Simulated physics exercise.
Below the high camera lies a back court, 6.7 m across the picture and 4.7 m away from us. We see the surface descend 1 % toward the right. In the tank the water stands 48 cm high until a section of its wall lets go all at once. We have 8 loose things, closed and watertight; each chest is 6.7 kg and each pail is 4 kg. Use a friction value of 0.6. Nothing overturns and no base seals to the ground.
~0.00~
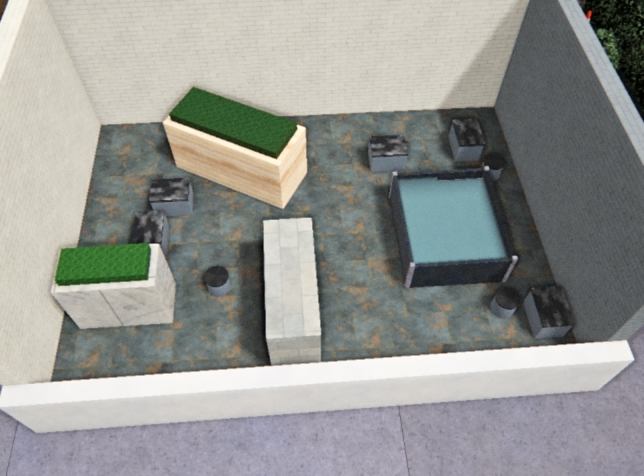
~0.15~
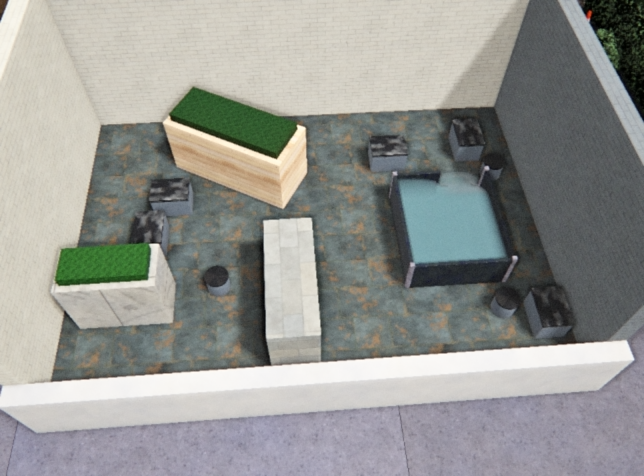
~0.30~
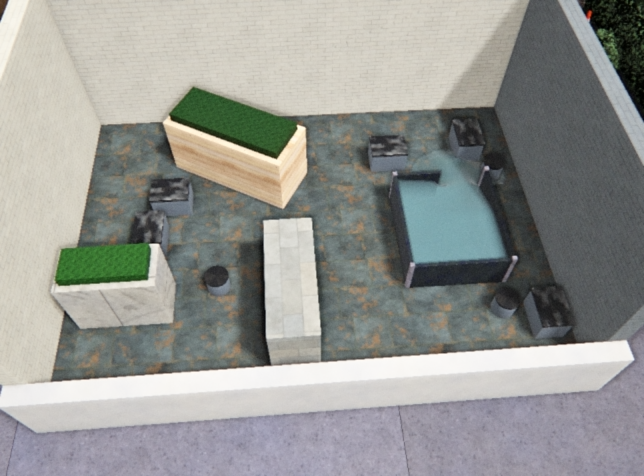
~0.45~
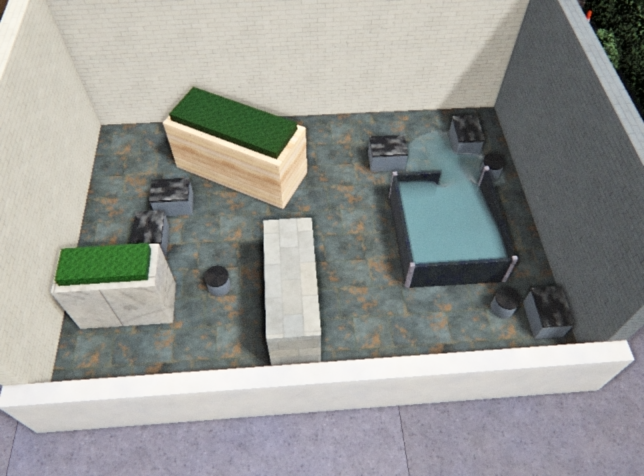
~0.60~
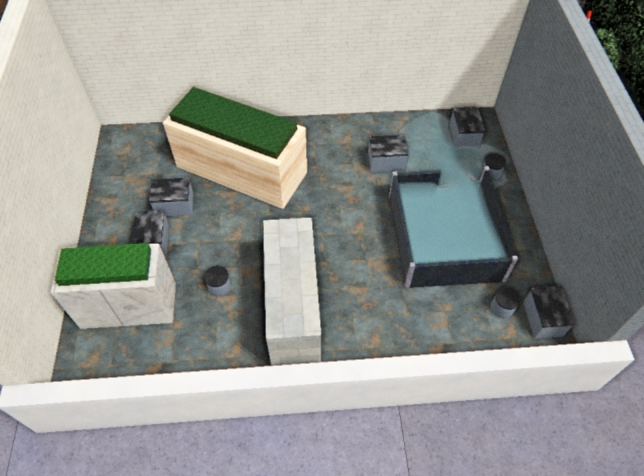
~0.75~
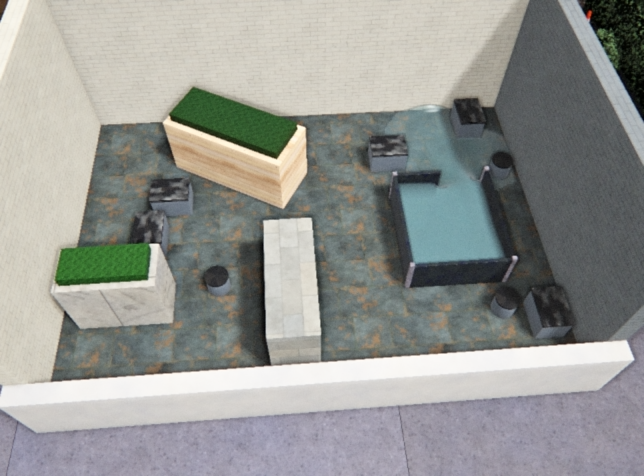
Water spreads from a dark-walled pool's back corner, nudging a chest and then a pail.
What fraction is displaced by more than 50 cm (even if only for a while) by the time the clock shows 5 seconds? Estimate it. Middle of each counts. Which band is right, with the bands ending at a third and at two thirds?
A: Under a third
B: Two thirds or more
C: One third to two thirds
Under a third (A).
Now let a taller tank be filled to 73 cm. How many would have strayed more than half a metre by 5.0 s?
Then 3 of them.
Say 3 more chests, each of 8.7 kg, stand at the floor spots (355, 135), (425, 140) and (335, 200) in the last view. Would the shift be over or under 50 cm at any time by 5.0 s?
Result, in sequence: Above the mark / above the mark / below the mark.
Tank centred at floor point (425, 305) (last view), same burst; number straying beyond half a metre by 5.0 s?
Then 3.
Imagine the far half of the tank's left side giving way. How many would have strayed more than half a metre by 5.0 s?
Then the count would be 1.
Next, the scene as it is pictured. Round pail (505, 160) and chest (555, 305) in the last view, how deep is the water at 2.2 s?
About 5 and 0 cm.
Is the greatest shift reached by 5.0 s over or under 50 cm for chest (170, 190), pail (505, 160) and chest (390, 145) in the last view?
Result, in order: Undershooting / overshooting / undershooting.
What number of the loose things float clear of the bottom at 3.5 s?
1.
After 1.1 s 1 of 8 are over 50 cm from their spots; 1 afloat.
After 2.2 s 1 of 8 are over 50 cm from their spots; 1 afloat.
After 3.5 s 2 of 8 are over 50 cm from their spots; 1 afloat.
After 5.0 s 2 of 8 are over 50 cm from their spots, and 2 have been at some point; 1 afloat.
